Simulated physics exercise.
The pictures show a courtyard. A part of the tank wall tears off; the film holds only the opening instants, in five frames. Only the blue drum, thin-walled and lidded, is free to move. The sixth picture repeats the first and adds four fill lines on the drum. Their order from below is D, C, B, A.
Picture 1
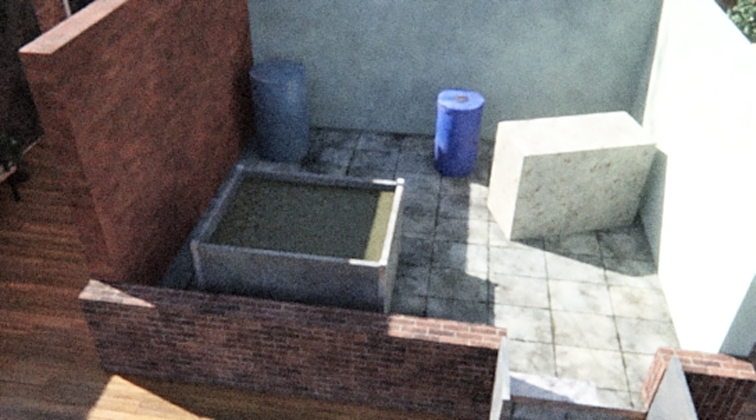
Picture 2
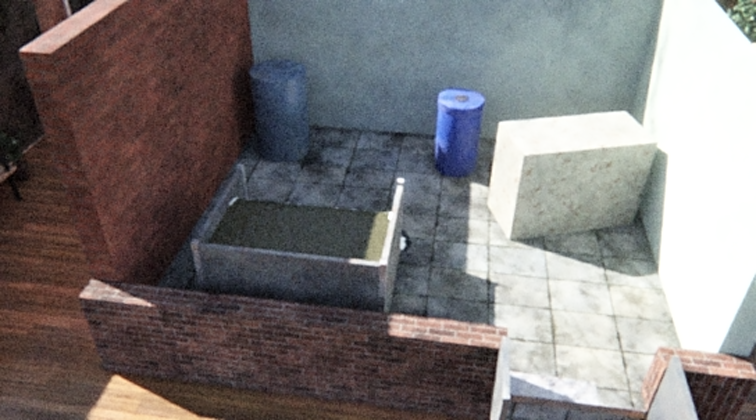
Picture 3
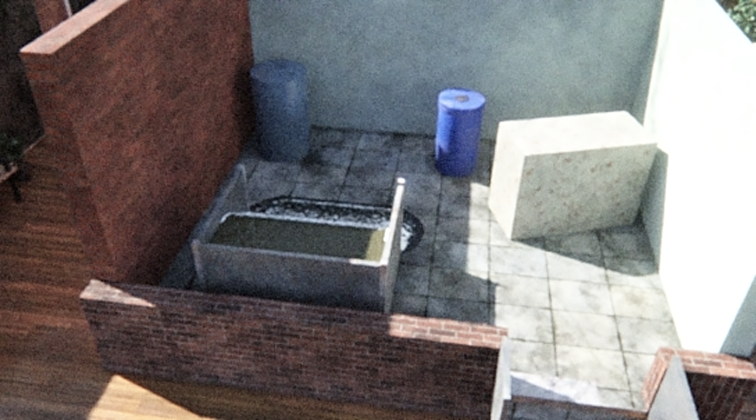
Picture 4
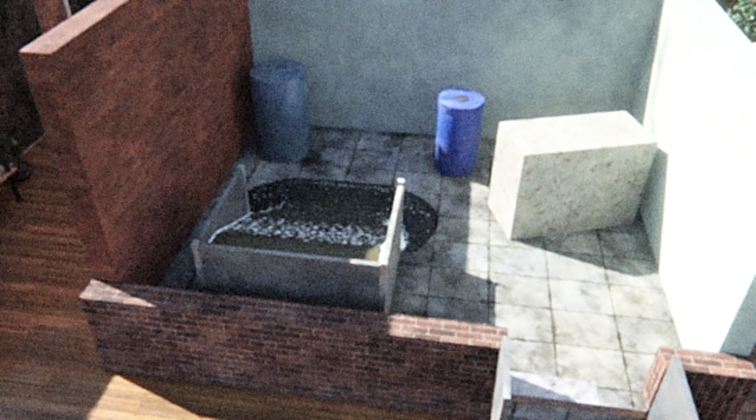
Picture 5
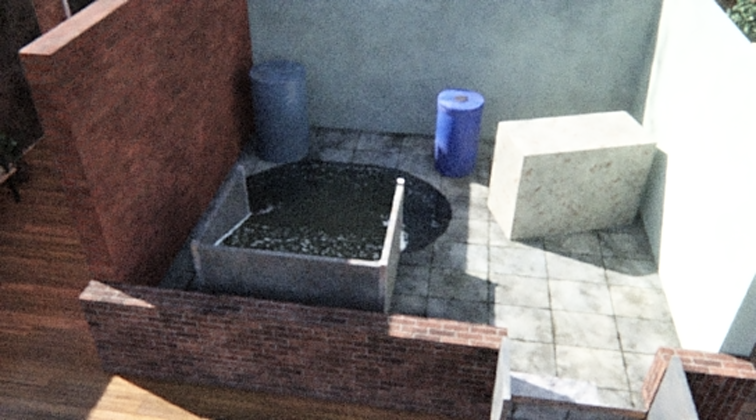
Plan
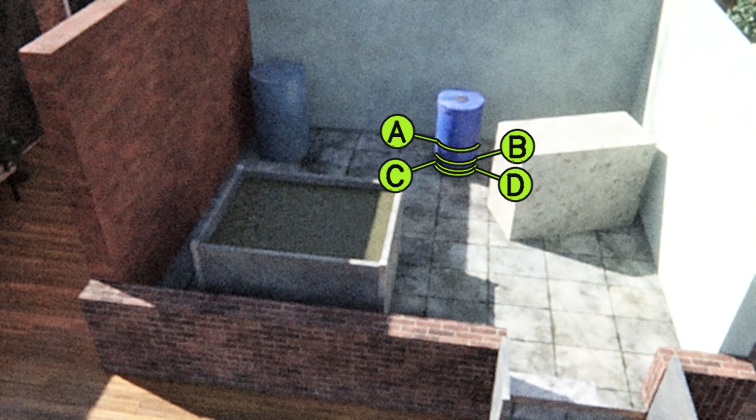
Water pouring from the open back of a full grey tank and spreading in a dark pool across a walled courtyard's paving.
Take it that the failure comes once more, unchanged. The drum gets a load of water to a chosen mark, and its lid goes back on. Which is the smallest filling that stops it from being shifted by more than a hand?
A is the one.
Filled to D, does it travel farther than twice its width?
Yes.
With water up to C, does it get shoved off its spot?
Yes, that goes wrong.
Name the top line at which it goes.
The answer is B.
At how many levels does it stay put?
One of the four.
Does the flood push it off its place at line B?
Yes.
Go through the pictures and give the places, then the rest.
The first picture shows lid of the blue drum at (462, 99); tank full, its middle at (305, 219); open gate at (581, 341).
In the second picture, water covers 4 % of the ground, mostly out of sight from here.
In the third picture, water covers 9 % of the ground, mostly out of sight from here.
In the fourth picture, 14 % of the ground under water, its edge towards the drum at (423, 206).
The fifth picture shows lid of the blue drum at (462, 99); 21 % of the ground under water, its edge towards the drum at (431, 190).
In lime, A at (457, 150); B at (455, 163); C at (455, 171); D at (454, 174); from the bottom up D, C, B, A.
With A, it does not move.
With B, it is pushed about half its own width away.
With C, it is pushed about 3 times its own width away.
With D, it is pushed about 4 times its own width away.
